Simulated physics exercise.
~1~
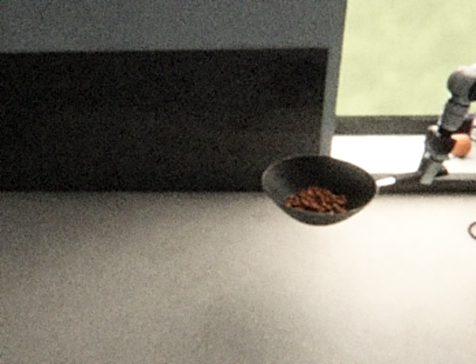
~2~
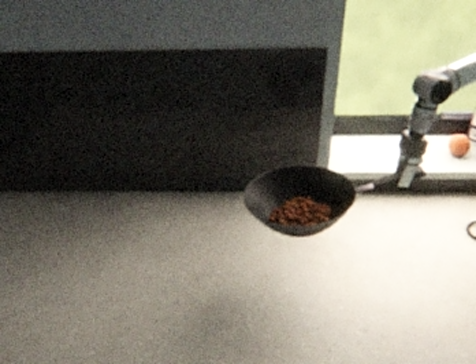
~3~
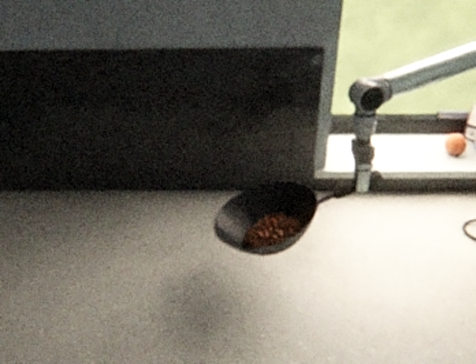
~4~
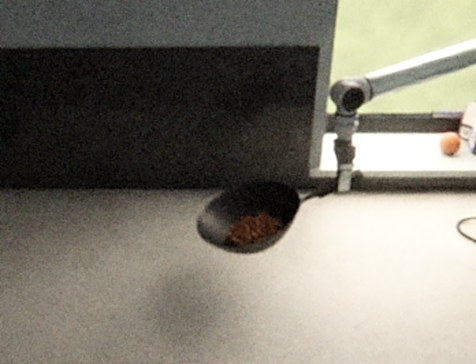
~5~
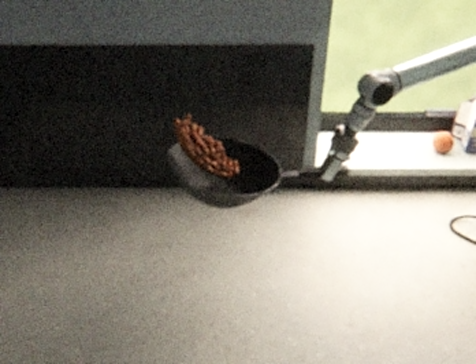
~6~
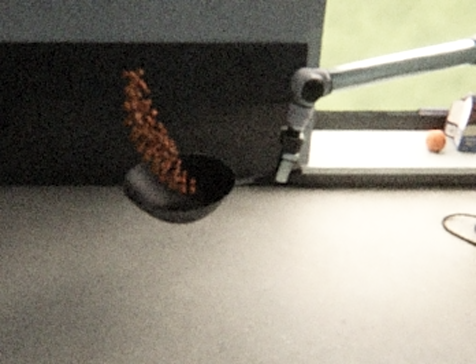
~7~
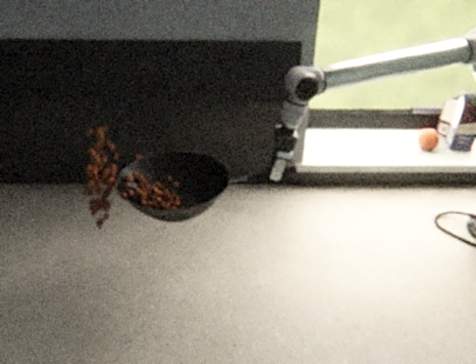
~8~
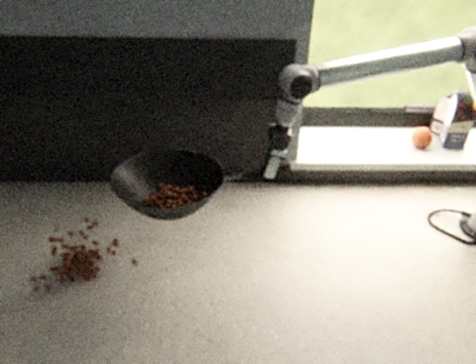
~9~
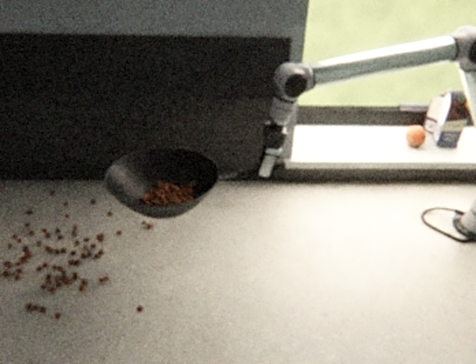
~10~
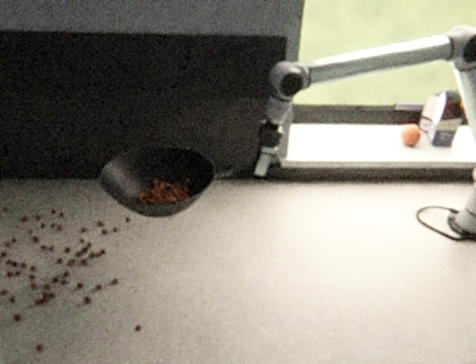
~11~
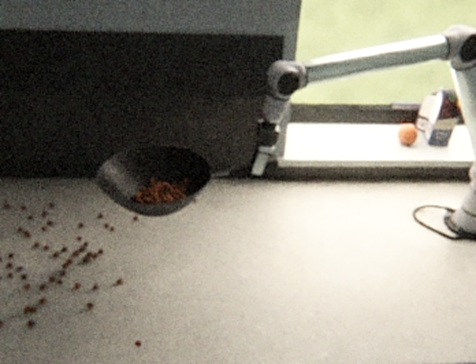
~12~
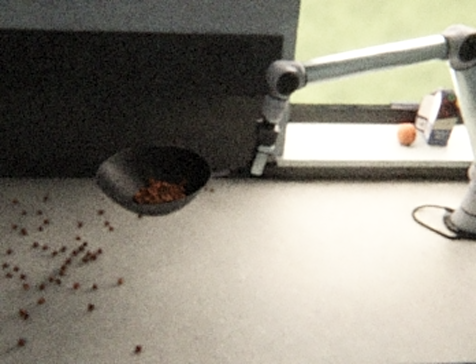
A robot arm swings a wok left and tosses hazelnuts, scattering many across the table.
